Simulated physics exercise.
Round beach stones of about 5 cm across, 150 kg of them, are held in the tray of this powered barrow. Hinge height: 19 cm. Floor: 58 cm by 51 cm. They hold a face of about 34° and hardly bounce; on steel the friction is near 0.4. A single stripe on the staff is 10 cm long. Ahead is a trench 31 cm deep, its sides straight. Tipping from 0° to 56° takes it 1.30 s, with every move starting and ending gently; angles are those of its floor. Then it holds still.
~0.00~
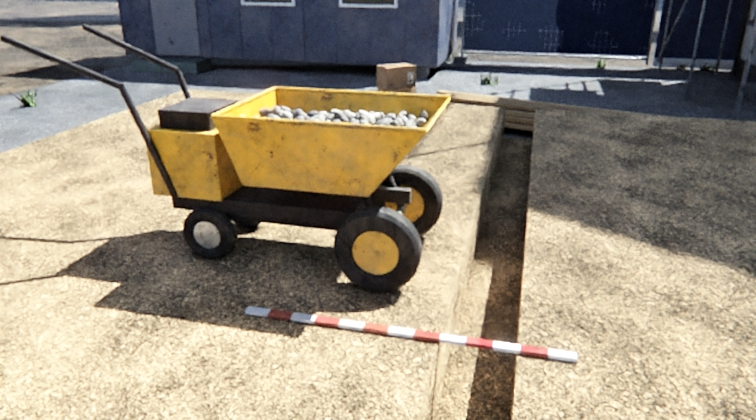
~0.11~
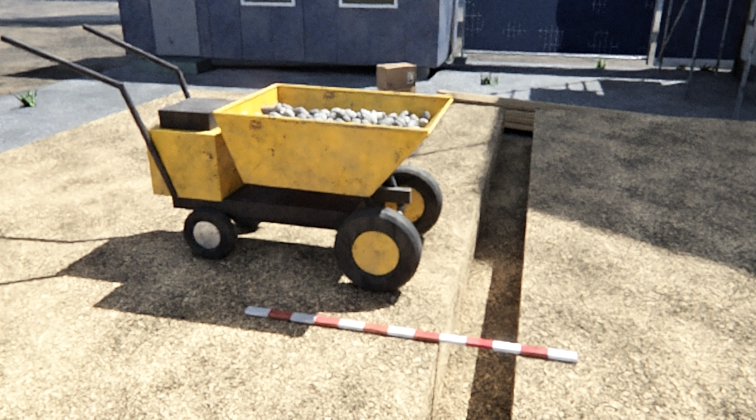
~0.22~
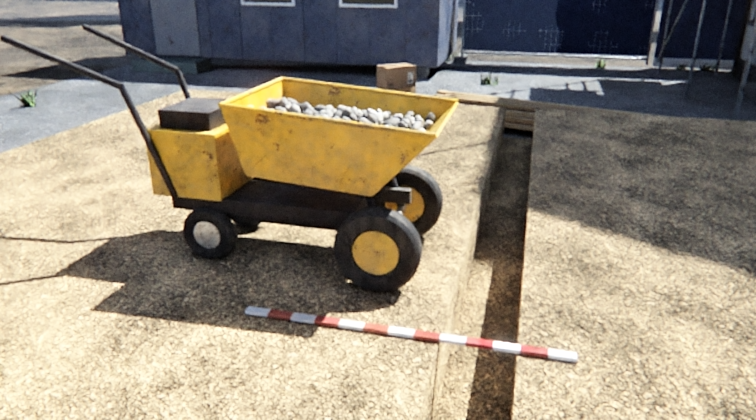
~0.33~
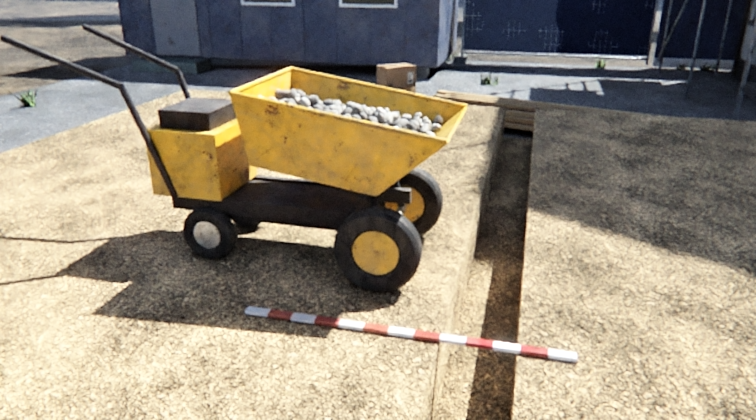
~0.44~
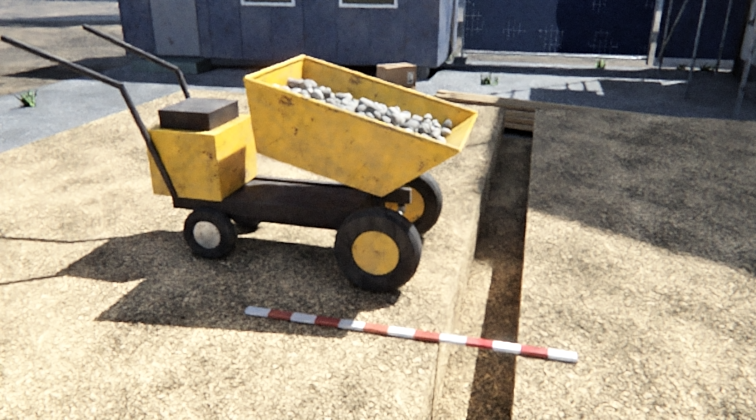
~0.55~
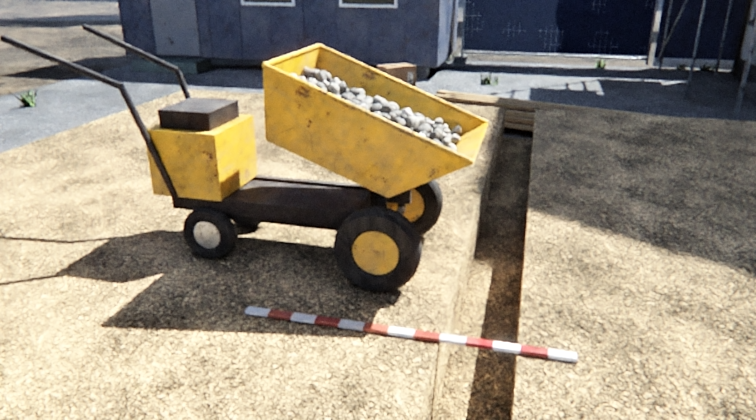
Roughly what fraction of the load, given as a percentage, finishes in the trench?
Some 20 per cent of the stones.
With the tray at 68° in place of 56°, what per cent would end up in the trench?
I'd guess some 20 in a hundred.
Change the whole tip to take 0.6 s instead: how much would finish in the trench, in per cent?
Roughly 15 per cent.
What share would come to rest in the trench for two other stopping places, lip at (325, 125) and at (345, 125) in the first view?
Close to 60 percent in the first case, 65 percent in the second.
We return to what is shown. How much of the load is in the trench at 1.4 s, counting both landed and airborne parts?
Something like 0 in a hundred.
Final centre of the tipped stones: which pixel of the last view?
Look at roughly (563, 277).
After 1.0 s the floor is at 47°; 100 % in the tray; the foremost stones are at (495, 185).
After 1.4 s the floor is at 56°; 86 % in the tray, 1 % in the trench, 13 % past the trench; the foremost stones are at (587, 284).
After 1.8 s the floor is at 56°; 57 % in the tray, 1 % in the trench, 42 % past the trench; the foremost stones are at (693, 306).
After 3.7 s the floor is at 56°; 27 % in the tray, 20 % in the trench, 54 % past the trench; the foremost stones are past the picture's edge.
